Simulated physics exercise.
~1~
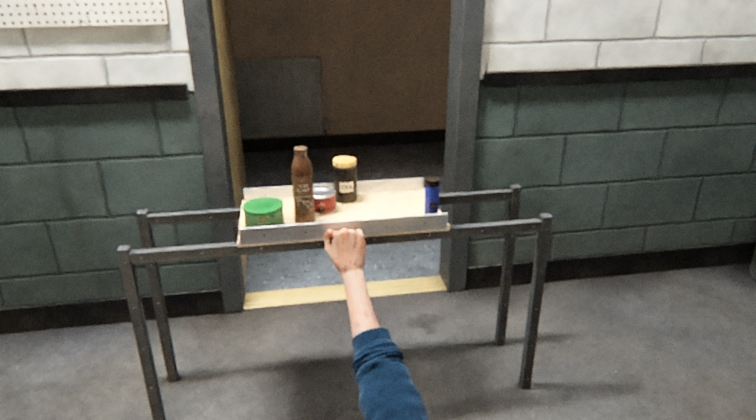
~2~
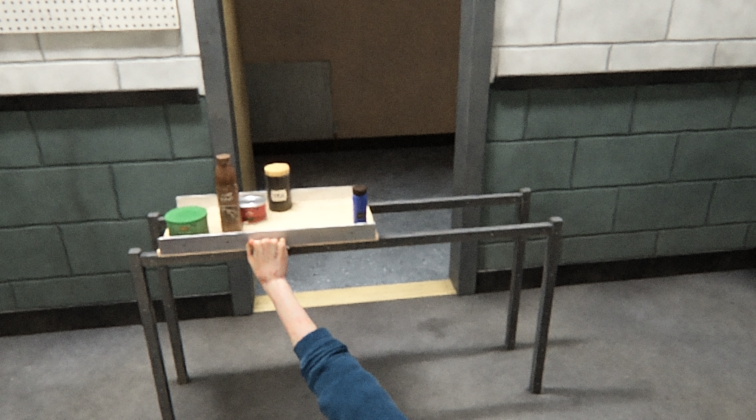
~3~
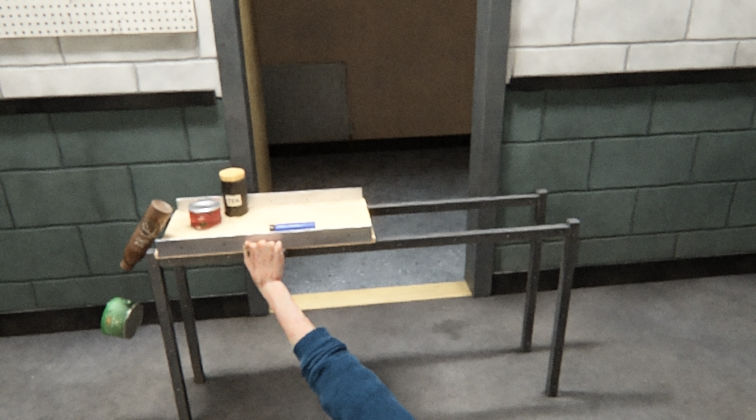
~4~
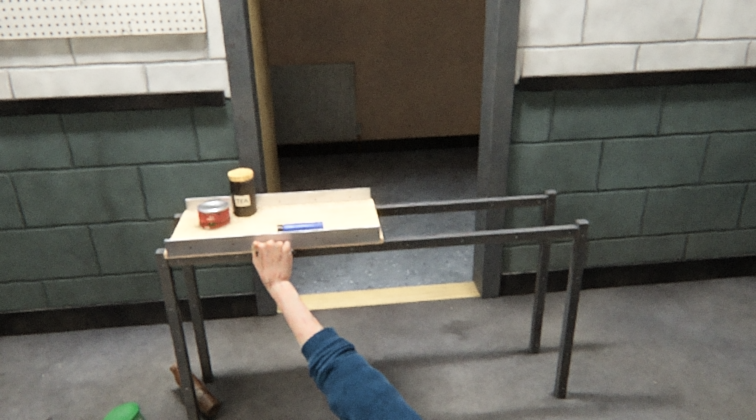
We see a hand slide a tray of containers left along metal rails; the green tub and brown bottle go over its left end and finish on the floor, while the blue shaker topples and stays aboard with the upright black jar and red tub.
